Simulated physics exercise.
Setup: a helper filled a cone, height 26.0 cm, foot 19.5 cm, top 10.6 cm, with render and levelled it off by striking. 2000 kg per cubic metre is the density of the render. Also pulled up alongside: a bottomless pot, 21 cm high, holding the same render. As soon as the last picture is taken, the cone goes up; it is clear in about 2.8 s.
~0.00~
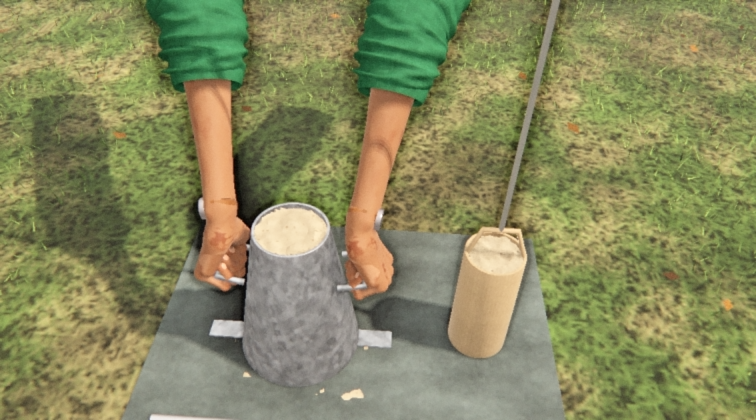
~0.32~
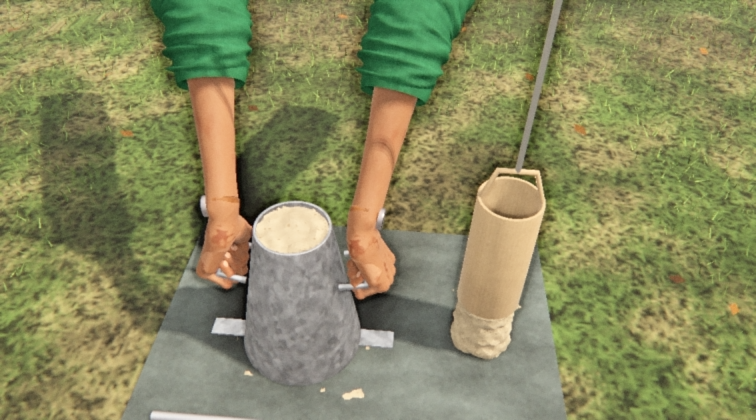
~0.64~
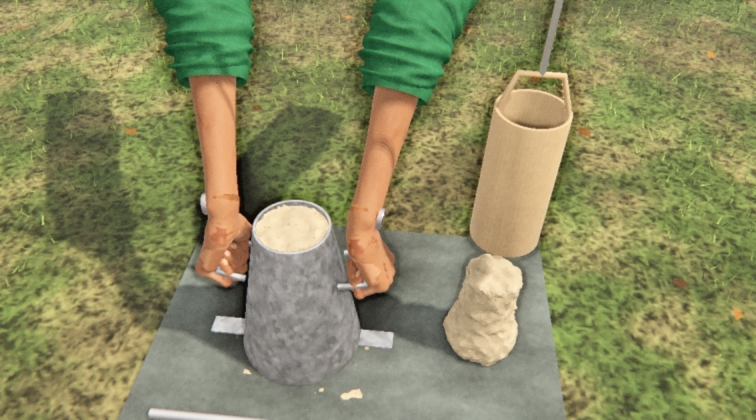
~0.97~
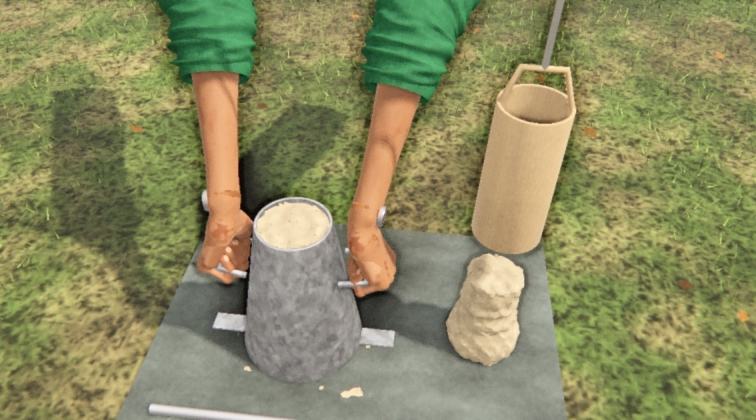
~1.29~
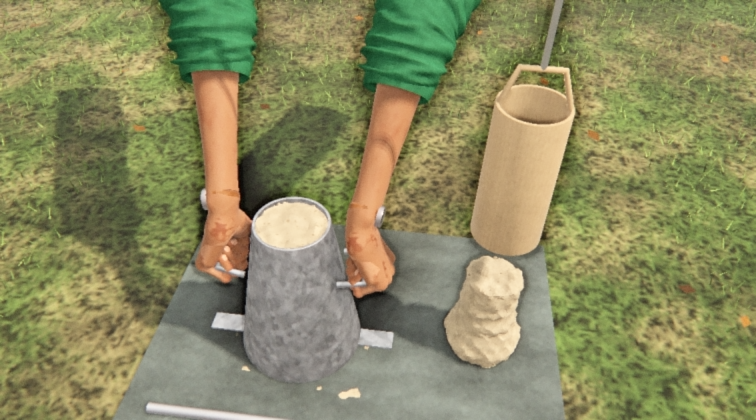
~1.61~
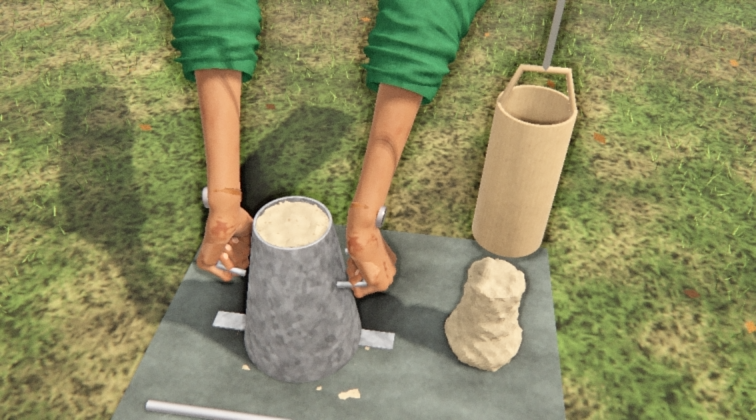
Tan open-ended tube rising on a rod, leaving a lumpy pale mound, then hanging still beside hands gripping a filled grey cone.
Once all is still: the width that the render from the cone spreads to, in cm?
Roughly 21 centimetres.
After 2.3 s, the cone is up 6.0 cm; the render has come down 2.1 cm to 24 cm and is 20 cm wide.
After 3.0 s, the cone is up 16 cm; the render has come down 2.3 cm to 24 cm and is 20 cm wide.
After 3.7 s, the cone is up 26 cm; the render has come down 2.4 cm to 24 cm and is 21 cm wide.
After 4.5 s, the cone is clear; the render has come down 2.5 cm to 24 cm and is 21 cm wide.
After 5.1 s, at rest, the cone is clear; the render has come down 2.5 cm to 23 cm and is 21 cm wide.
